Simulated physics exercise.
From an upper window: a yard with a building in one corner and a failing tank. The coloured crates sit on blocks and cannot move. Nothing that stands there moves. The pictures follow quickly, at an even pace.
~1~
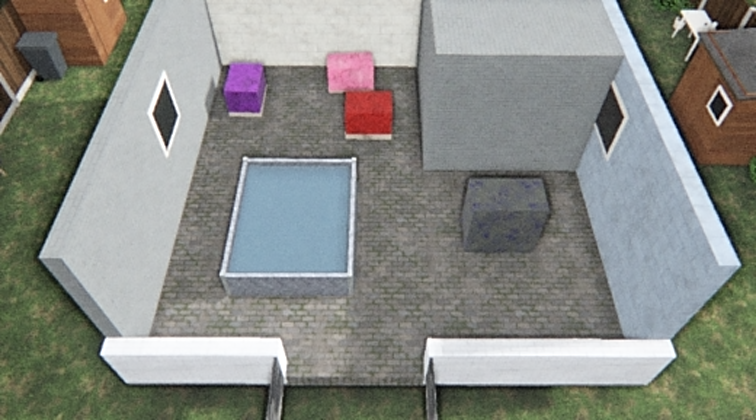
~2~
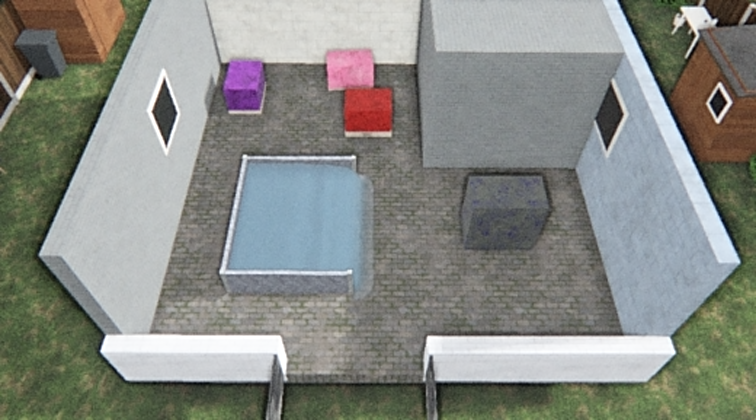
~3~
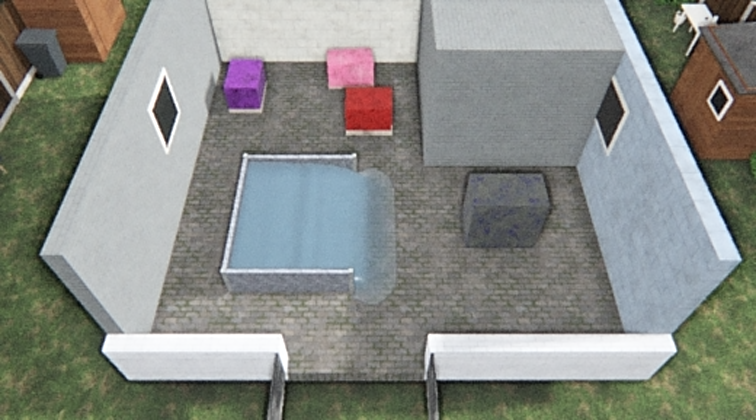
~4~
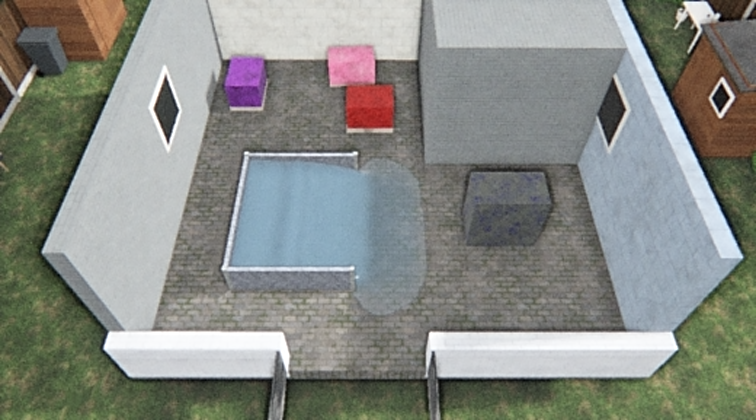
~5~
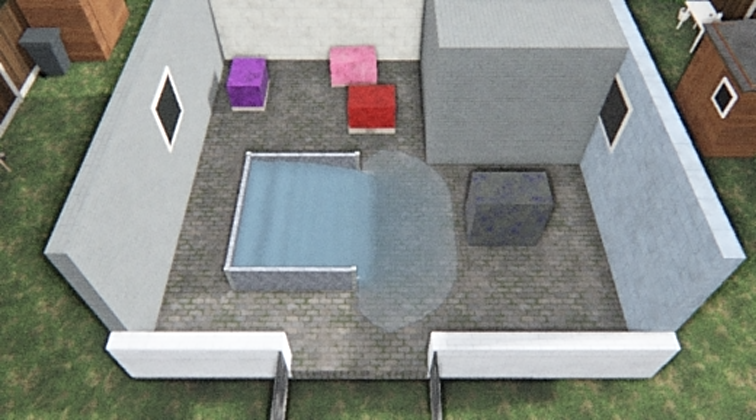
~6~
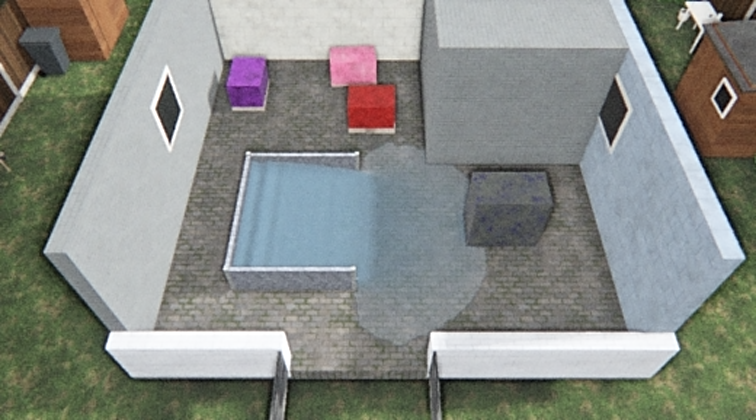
Water pouring from the open right side of a rectangular tank, spreading across a paved, walled yard toward a dark block.
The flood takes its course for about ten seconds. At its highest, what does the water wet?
The purple crate stays dry; the pink crate gets wet; the red crate stays dry.
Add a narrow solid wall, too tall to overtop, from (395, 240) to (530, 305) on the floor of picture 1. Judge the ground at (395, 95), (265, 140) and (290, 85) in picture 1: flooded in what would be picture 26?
In that order: Wet, not flooded, free of water.
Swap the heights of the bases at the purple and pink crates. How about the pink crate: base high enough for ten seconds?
My reading: The pink one is safe.
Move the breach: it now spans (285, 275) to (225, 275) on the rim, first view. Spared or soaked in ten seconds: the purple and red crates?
My reading: The purple crate takes water, the red crate is spared.
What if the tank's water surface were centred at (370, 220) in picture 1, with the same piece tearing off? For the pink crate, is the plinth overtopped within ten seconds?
In short: The pink crate stays dry.
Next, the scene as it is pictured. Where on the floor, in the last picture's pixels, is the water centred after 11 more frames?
Around (414, 233).
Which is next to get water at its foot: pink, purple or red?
That is the red crate.
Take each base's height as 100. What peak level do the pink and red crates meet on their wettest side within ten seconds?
About 150 and 70 per cent.
A moment on, water covers 35 % of the floor; the purple crate not reached, the pink crate not reached, the red crate water round its plinth.
Next, water covers 45 % of the floor; the purple crate not reached, the pink crate not reached, the red crate water round its plinth.
Then, water covers 50 % of the floor; the purple crate not reached, the pink crate water round its plinth, the red crate water round its plinth.
Later, water covers 60 % of the floor; the purple crate not reached, the pink crate water round its plinth, the red crate water round its plinth.
In the end, water covers 90 % of the floor; the purple crate stayed above the water, the pink crate was topped, the red crate stayed above the water.
